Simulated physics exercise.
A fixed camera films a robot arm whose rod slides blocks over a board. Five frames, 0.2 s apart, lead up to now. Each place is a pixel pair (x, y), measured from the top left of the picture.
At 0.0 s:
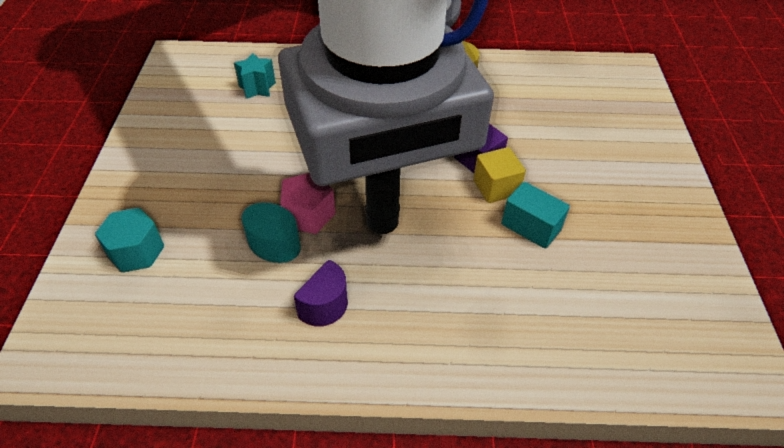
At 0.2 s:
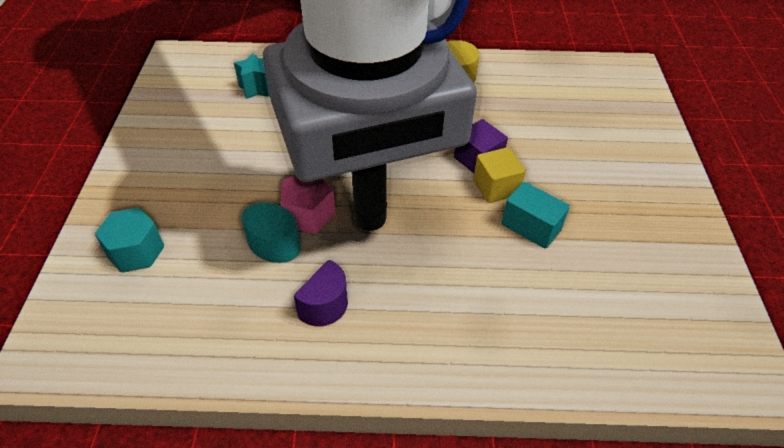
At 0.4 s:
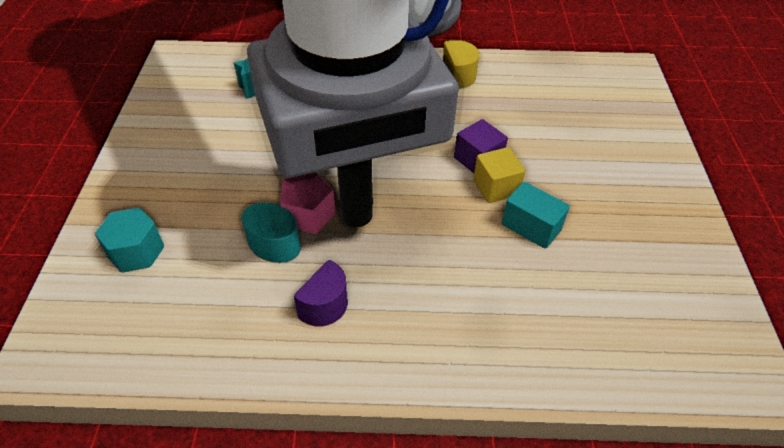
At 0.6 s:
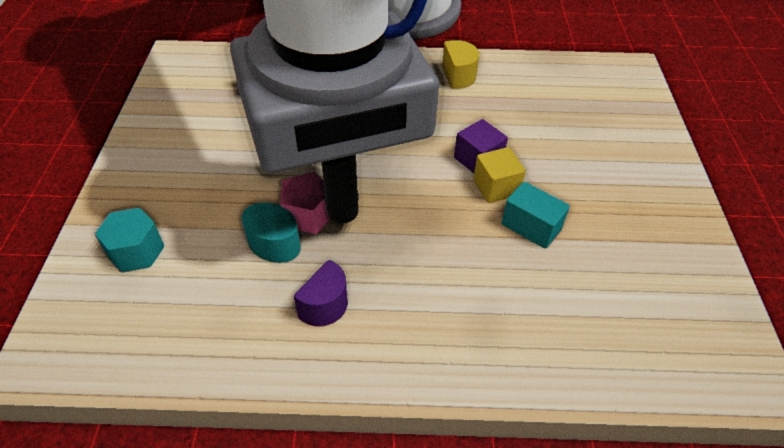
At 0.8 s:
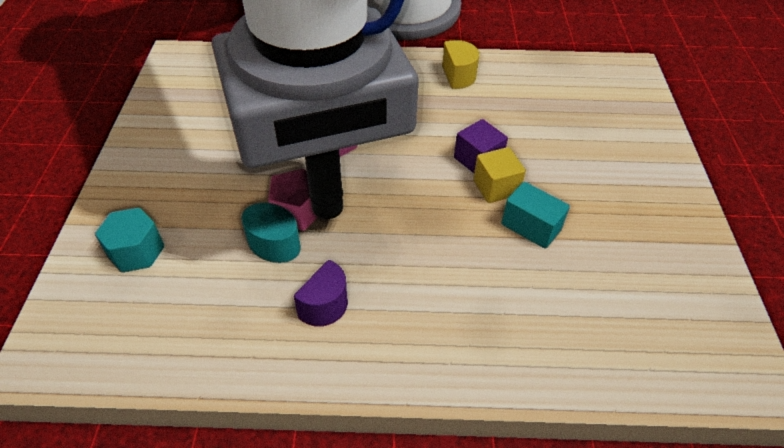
At first, a gray robot arm holds a black rod upright over a wooden board scattered with teal, purple, yellow and pink blocks. The arm moves steadily left, bringing the rod close to the pink block. The pink block then shifts slightly left, while the teal oval beside it stays put.
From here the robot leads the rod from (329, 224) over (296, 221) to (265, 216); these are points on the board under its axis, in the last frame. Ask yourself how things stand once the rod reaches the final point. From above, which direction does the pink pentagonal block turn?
Clockwise rotation.
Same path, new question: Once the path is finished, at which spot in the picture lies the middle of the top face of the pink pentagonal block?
I'd expect the centre of its top face to be at (237, 169).
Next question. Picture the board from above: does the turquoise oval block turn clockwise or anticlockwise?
Looking from above, the answer is counterclockwise.
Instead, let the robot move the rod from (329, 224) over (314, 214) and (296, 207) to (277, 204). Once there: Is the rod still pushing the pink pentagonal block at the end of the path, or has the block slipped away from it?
It sits in front of the rod.
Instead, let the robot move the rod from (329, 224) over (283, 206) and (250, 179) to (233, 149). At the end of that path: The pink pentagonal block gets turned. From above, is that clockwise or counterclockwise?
From the top: Counterclockwise.
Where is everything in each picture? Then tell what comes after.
Rod tip (383, 223); block tops, turquoise oval block (269, 220); pink pentagonal block (305, 190); purple half-round block (323, 284), in the first frame.
Rod (370, 220); blocks unchanged, in the second frame.
Rod (357, 217); blocks unchanged, in the third frame.
Rod (343, 213); blocks unchanged, in the fourth frame.
Rod (328, 209); turquoise oval block (269, 220); pink pentagonal block (293, 187); purple half-round block (323, 284), in the fifth frame.
What follows on the original path. Halfway along, rod (294, 206); pink pentagonal block (263, 179), turned 15° clockwise.
At the end, rod (261, 201); turquoise oval block (258, 222), turned 25° anticlockwise; pink pentagonal block (237, 169), turned 35° clockwise; purple half-round block in place.
